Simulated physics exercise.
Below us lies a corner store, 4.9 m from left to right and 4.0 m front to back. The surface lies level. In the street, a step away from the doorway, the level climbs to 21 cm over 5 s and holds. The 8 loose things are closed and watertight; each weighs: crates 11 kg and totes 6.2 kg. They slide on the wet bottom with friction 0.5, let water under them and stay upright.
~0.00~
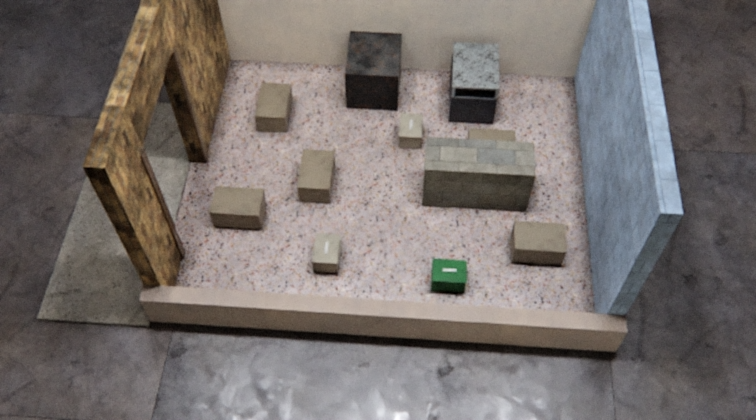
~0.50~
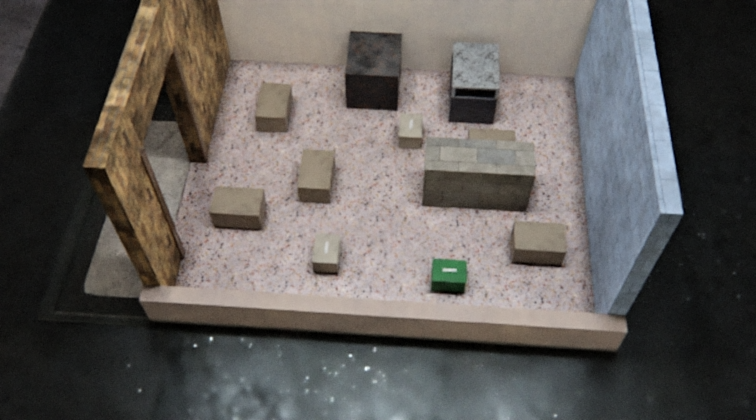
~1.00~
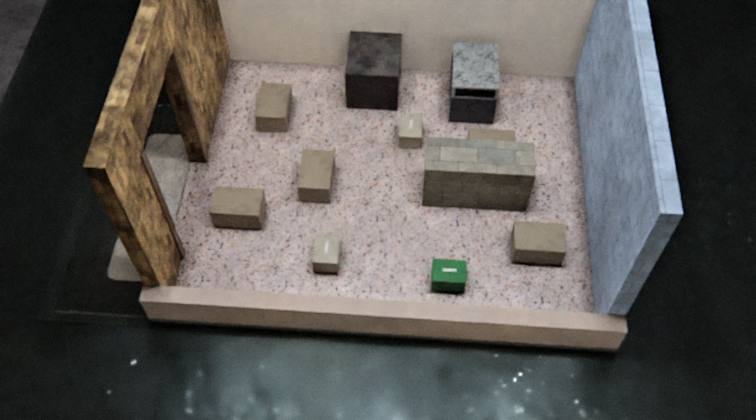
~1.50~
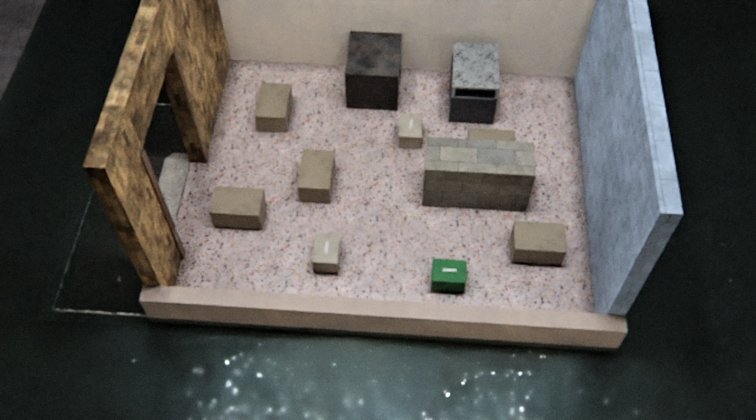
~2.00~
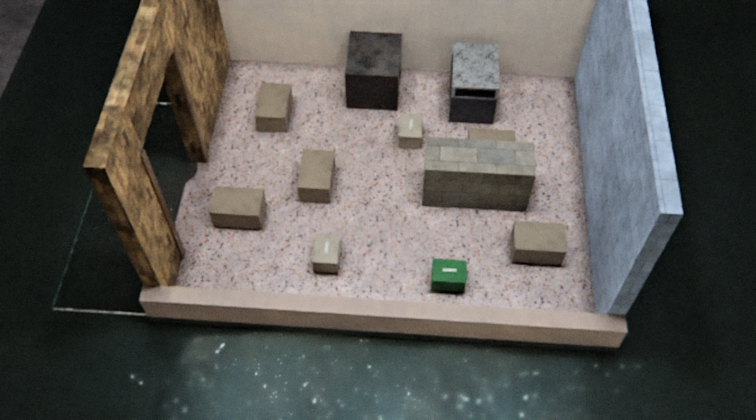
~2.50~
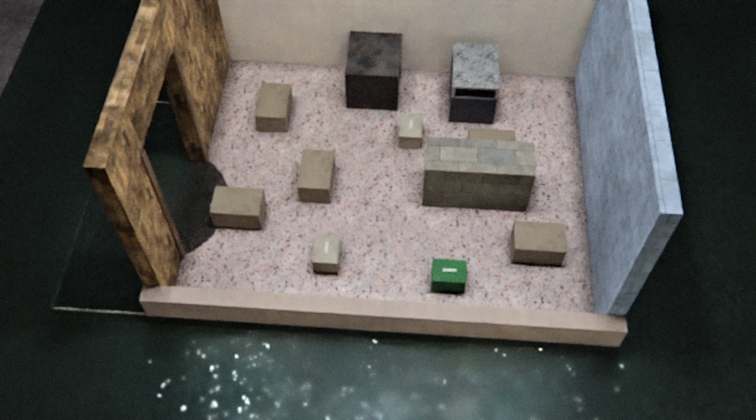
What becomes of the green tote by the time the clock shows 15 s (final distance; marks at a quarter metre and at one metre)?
Green tote gets carried off.
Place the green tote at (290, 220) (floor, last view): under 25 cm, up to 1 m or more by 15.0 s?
It travels far.
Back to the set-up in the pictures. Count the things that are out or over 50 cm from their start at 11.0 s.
By then 7.
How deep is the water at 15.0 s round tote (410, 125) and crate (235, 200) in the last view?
About 16 and 15 cm.
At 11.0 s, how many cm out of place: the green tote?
About 200 cm.
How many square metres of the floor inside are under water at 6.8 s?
Some 13 m2.
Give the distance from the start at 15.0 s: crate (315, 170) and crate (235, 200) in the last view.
In that order: 150 cm, 300 cm.
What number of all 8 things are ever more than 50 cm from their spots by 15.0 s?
That makes 7.
After 3.5 s the green tote is near (449, 271), 0.0 m from its start, aground; 0 afloat.
After 6.8 s the green tote is near (455, 270), 0.1 m from its start, aground; 2 afloat.
After 11.0 s the green tote is near (570, 200), 1.8 m from its start, afloat; 7 afloat.
After 15.0 s the green tote is near (568, 142), 2.4 m from its start, afloat; 8 afloat.
